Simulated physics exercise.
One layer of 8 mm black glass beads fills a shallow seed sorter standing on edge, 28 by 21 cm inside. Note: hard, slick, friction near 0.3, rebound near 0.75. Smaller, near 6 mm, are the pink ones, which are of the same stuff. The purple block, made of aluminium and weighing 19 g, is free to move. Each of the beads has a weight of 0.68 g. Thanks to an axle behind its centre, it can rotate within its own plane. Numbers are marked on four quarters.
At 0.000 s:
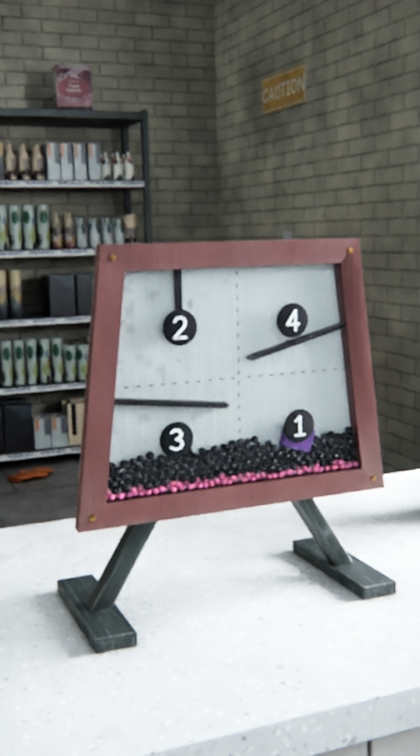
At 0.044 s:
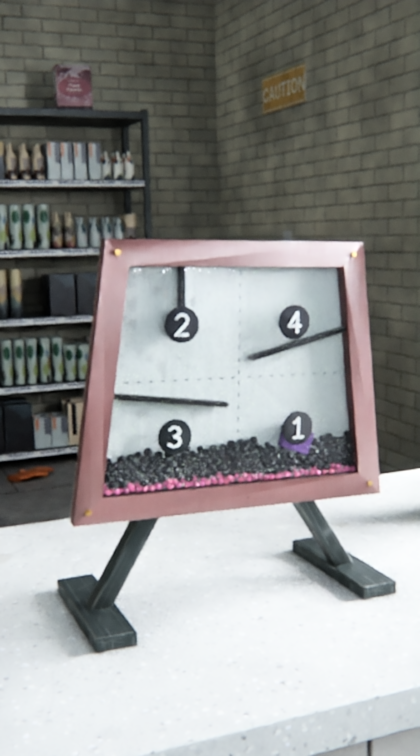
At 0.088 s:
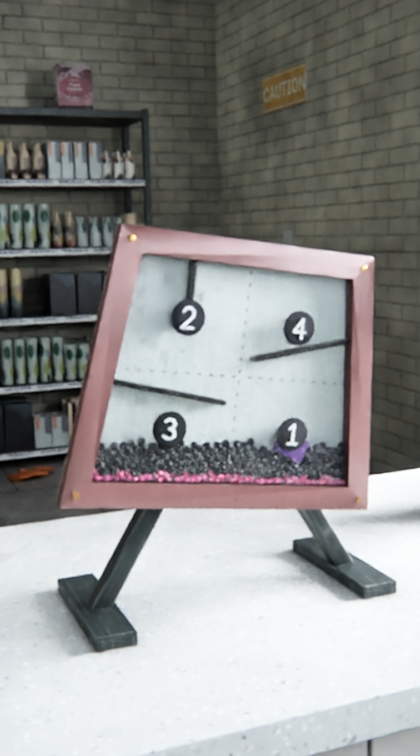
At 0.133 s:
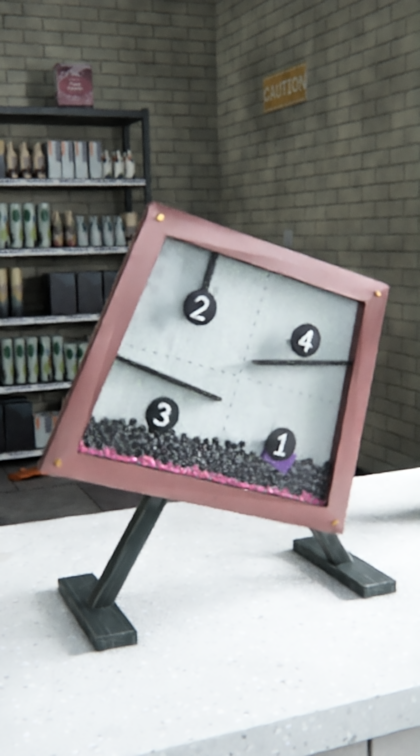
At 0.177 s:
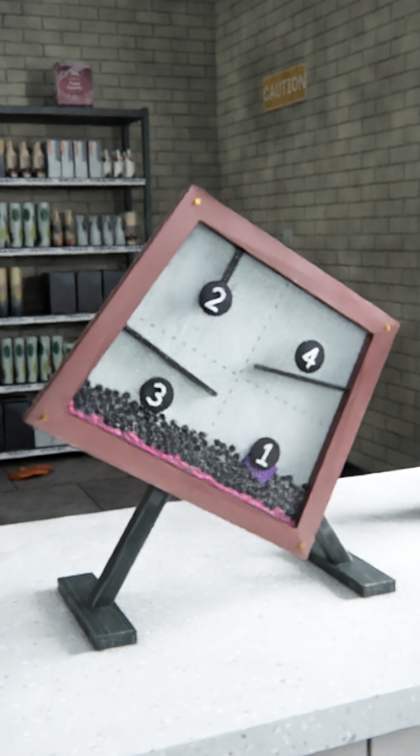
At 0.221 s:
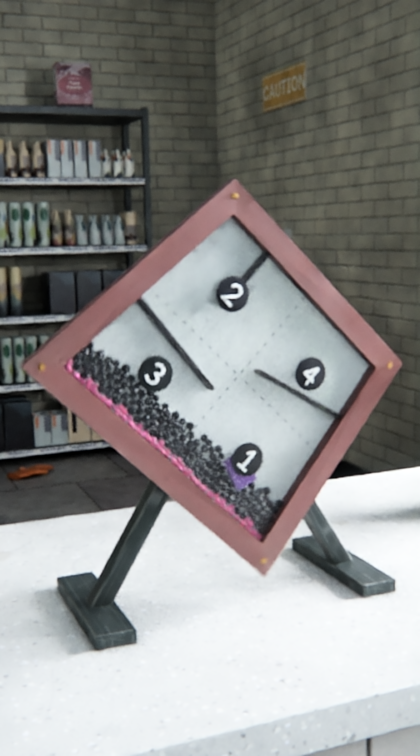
A reddish frame holding black and pink beads turns clockwise on its stand above a white counter.
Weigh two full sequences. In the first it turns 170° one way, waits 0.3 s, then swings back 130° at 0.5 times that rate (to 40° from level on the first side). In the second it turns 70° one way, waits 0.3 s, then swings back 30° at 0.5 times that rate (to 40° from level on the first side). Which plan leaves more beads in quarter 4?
My pick would be the initial plan.
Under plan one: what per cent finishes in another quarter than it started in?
About 55 percent.
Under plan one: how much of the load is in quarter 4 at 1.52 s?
Around 40 per cent.
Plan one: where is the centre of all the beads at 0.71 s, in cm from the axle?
About 8 cm left and 2 cm above.
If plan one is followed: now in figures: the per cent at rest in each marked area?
At the end, quarter 1 has 70 percent, quarter 2 has 0 percent, quarter 3 has 0 percent and quarter 4 has 30 percent.
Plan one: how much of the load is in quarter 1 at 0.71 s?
75 percent.
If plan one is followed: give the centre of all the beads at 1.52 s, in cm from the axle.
Some 2 cm left and 8 cm below.
Plan one. At 0.71 s, it stands 170° clockwise; the beads' middle is 8 cm left of and 2 cm above the centre; no. 1, 75 %, no. 2, 5 %, no. 4, 20 %.
After 1.52 s, it stands 105° clockwise; the beads' middle is 2 cm left of and 8 cm below the centre; no. 1, 60 %, no. 4, 40 %.
After 2.02 s, it stands 40° clockwise; the beads' middle is 6 cm right of and 8 cm below the centre; no. 1, 65 %, no. 4, 30 %.
At rest by 2.9 s, it stands 40° clockwise; no. 1, 70 %, no. 2, 0 %, no. 3, 0 %, no. 4, 30 %.
Plan two would end with no. 1, 90 %, no. 2, 0 %, no. 3, 0 %, no. 4, 10 %.
